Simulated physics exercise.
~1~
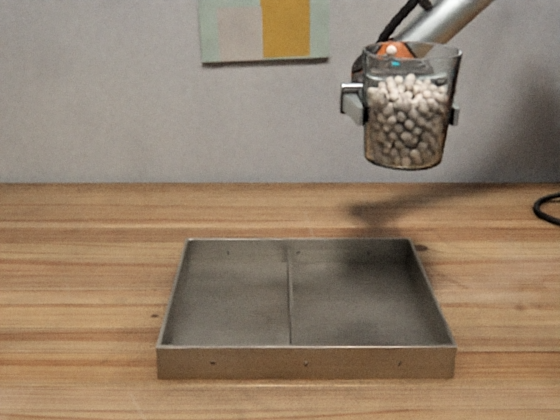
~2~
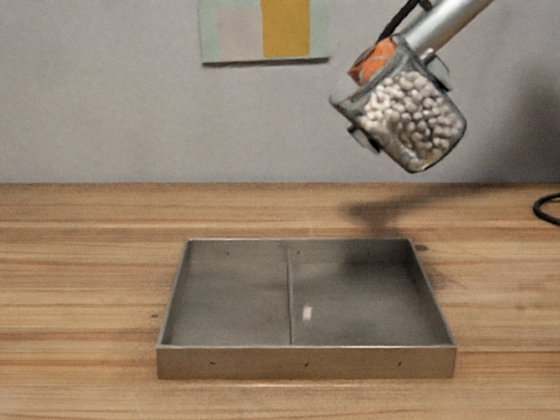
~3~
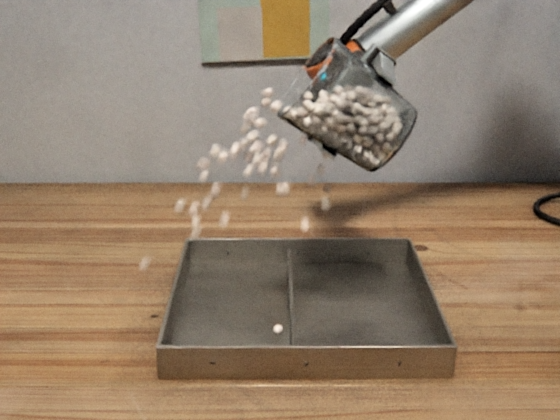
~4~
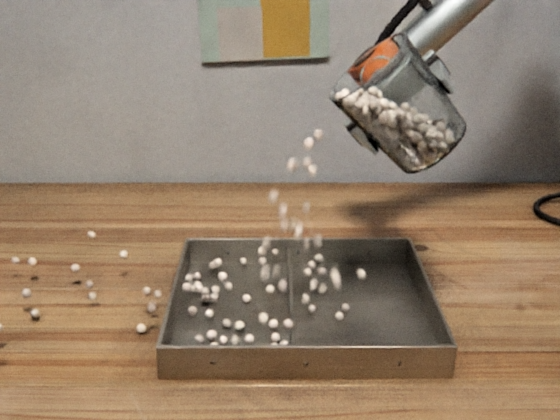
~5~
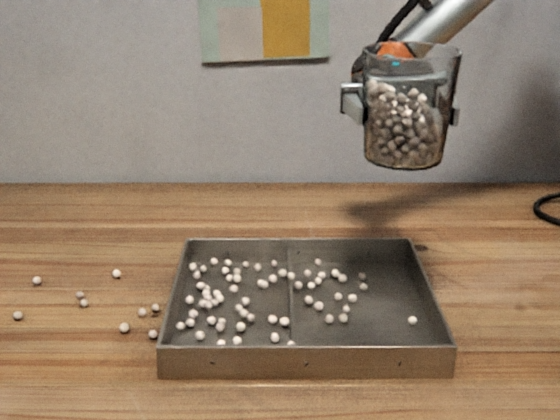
In the video, a gripper tilts a clear beaker of pale beads leftward over a shallow, divided metal tray, spilling some into both sections and onto the wooden table, then returns it upright with most of the beads still inside.
